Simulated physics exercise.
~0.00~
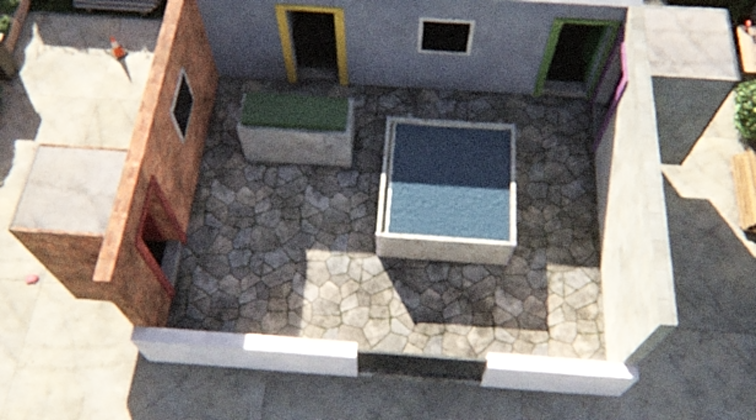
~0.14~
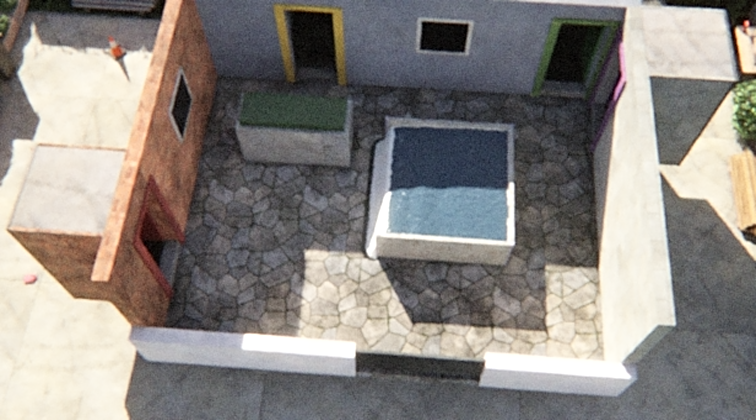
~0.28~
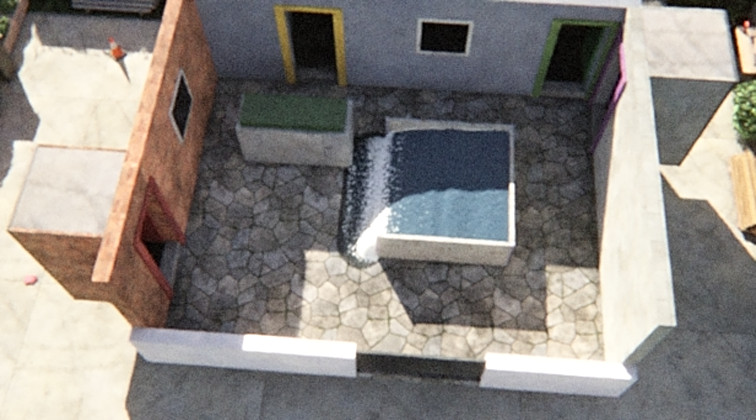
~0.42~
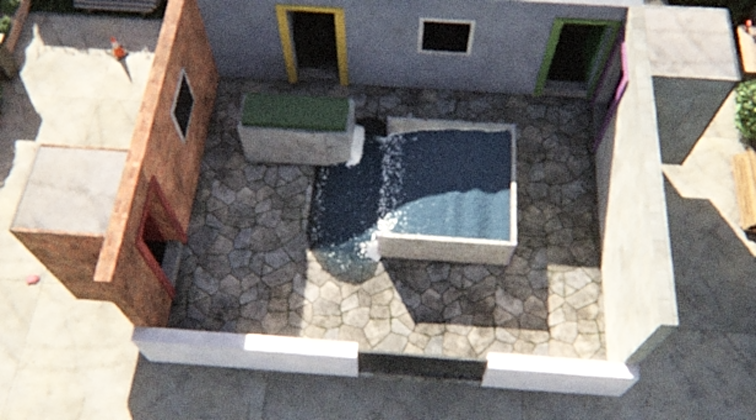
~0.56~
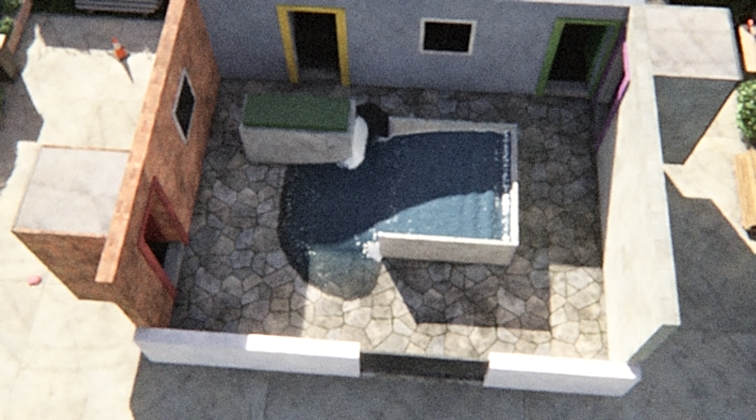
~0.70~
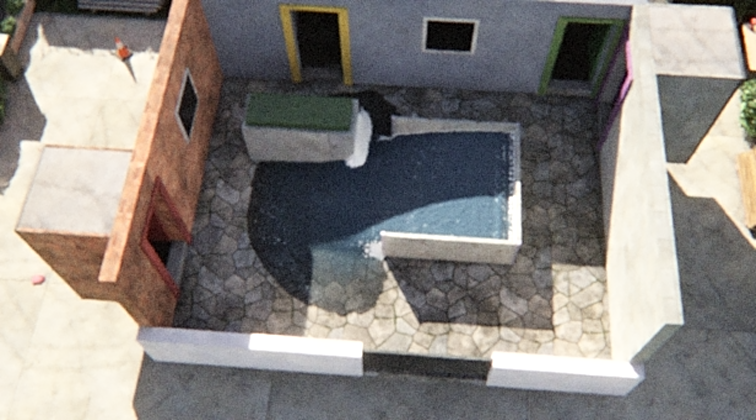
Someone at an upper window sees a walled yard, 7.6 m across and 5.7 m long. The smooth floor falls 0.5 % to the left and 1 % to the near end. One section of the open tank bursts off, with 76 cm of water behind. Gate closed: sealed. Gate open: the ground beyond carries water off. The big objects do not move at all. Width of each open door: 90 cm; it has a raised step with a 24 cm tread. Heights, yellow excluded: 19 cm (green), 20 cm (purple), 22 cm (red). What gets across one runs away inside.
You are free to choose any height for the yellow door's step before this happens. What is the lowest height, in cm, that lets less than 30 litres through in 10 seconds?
About 11.5 cm.
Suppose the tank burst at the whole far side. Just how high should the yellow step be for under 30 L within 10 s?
You'd want it roughly 14.0 centimetres tall.
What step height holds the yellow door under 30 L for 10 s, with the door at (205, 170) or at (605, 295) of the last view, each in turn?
About 35 and 13.0 cm.
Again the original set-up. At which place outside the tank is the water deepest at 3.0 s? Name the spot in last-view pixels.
Around pixel (168, 343).
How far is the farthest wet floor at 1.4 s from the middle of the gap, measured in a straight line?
Around 4.4 m from the gap.
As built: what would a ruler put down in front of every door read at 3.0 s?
In cm: Green 2, purple 0, yellow 10, red 30.
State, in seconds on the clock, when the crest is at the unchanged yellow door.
Around 4.5 seconds.
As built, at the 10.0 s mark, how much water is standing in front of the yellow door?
About 6.0 centimetres deep.
After 1.4 s water covers 40 % of the floor, deepest (48 cm) near (365, 157); 13 cm at the yellow door, 0 litres in over its 15 cm step.
After 3.0 s water covers 60 % of the floor, deepest (49 cm) near (168, 343); 10 cm at the yellow door, 1 litre in over its 15 cm step.
After 10.0 s water covers 100 % of the floor, deepest (18 cm) near (596, 108); 6 cm at the yellow door, 10 litres in over its 15 cm step.
At the yellow door as built, the water arrived by 0.9 s and peaked near 20 cm at 4.4 s.
Run again over the same 10 s with other heights there, 38 litres in over 10.5 cm, 13 litres over 14 cm. The limit of 30 litres is kept from about 11.5 cm up.
